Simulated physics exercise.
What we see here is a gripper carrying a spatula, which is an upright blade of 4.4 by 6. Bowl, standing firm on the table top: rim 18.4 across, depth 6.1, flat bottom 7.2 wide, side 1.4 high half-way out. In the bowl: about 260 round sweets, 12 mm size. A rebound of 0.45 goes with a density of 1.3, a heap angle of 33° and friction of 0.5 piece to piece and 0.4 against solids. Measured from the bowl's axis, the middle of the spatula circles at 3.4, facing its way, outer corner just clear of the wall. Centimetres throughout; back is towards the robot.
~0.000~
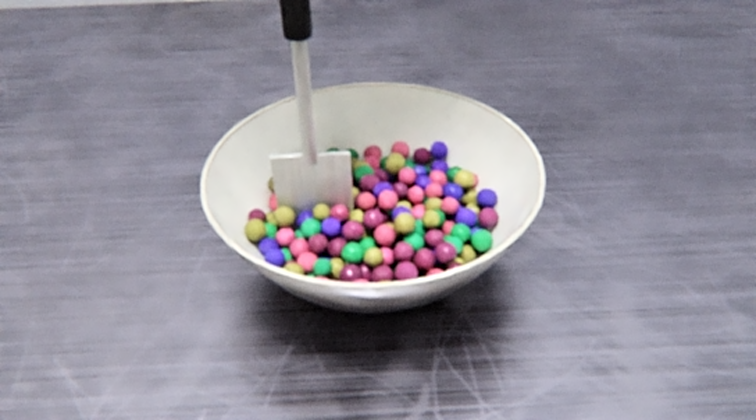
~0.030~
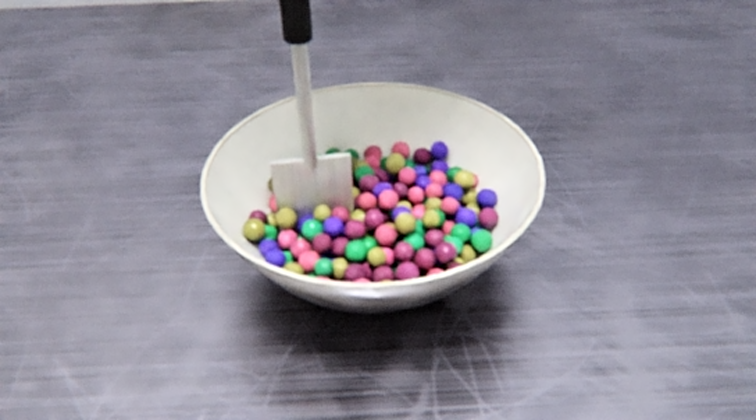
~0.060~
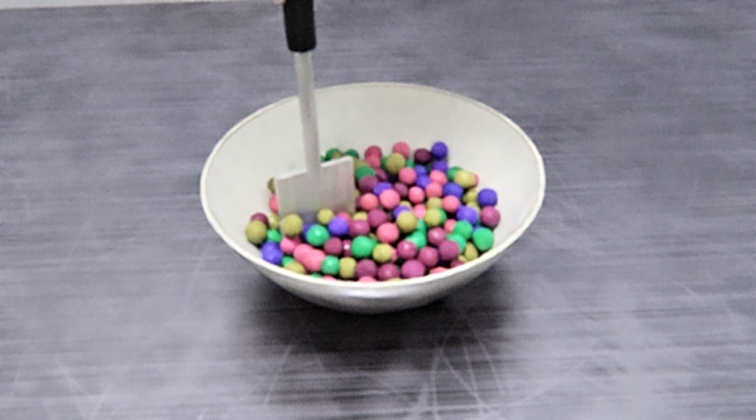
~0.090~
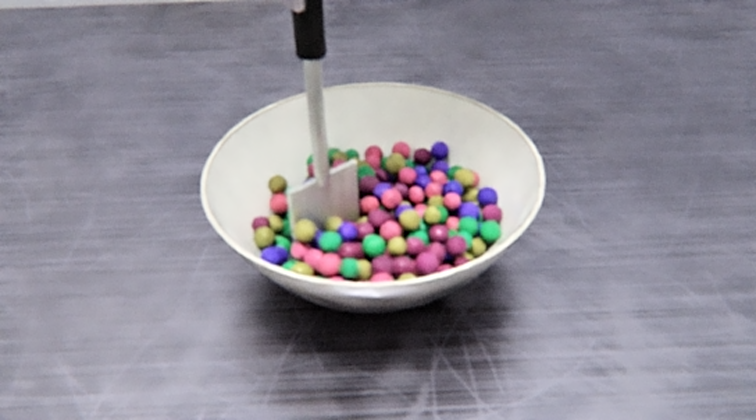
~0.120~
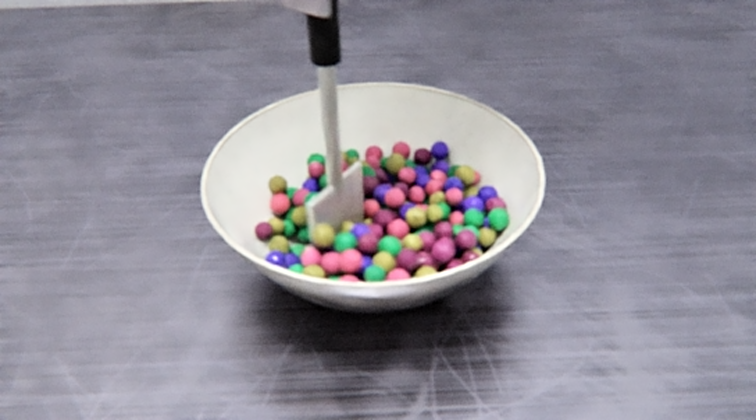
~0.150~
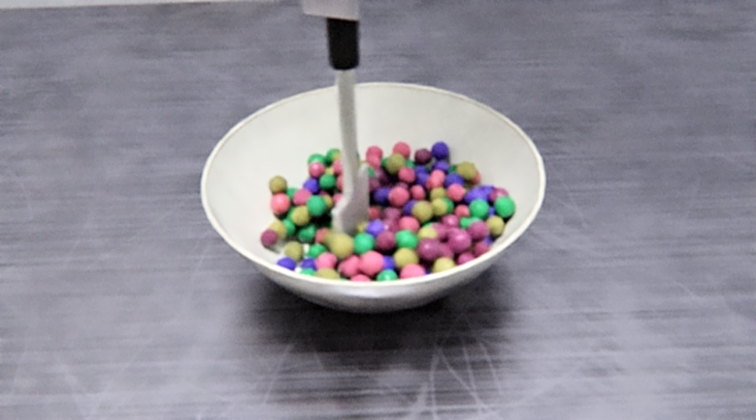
A white bowl holds colourful balls while a spatula pushes through them, moving right and turning.
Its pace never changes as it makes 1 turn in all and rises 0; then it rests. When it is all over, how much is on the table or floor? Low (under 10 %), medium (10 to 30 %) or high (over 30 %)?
Low - under 10 %.
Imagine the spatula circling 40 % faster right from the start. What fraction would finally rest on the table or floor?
15 %.
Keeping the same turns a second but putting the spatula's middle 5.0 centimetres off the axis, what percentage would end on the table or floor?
Around 10 in a hundred, in that case.
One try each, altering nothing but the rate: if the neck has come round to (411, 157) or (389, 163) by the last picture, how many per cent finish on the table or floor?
About 30 and 15 %.
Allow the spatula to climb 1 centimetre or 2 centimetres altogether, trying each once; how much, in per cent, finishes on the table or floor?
Some 0 and some 0 per cent.
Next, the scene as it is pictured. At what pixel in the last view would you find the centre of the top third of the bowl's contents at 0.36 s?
I'd put it at around (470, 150).
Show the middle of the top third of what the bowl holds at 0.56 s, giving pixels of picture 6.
The centre lies near (302, 149) in the last picture.
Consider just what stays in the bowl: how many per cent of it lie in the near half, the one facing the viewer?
About 60 per cent.
After 0.36 s, 182° round, highest piece 8 above the table; 252 in the bowl, 6 in flight or on the tool.
After 0.56 s, 293° round, highest piece 7 above the table; 244 in the bowl, 14 on the table or floor.
After 0.87 s, 0° round, highest piece 6 above the table; 243 in the bowl, 14 on the table or floor, 1 in flight or on the tool.
After 1.57 s, 0° round, highest piece 6 above the table; 243 in the bowl, 15 on the table or floor.
In the end, 243 in the bowl, 15 on the table or floor. That is 6 % on the table or floor.
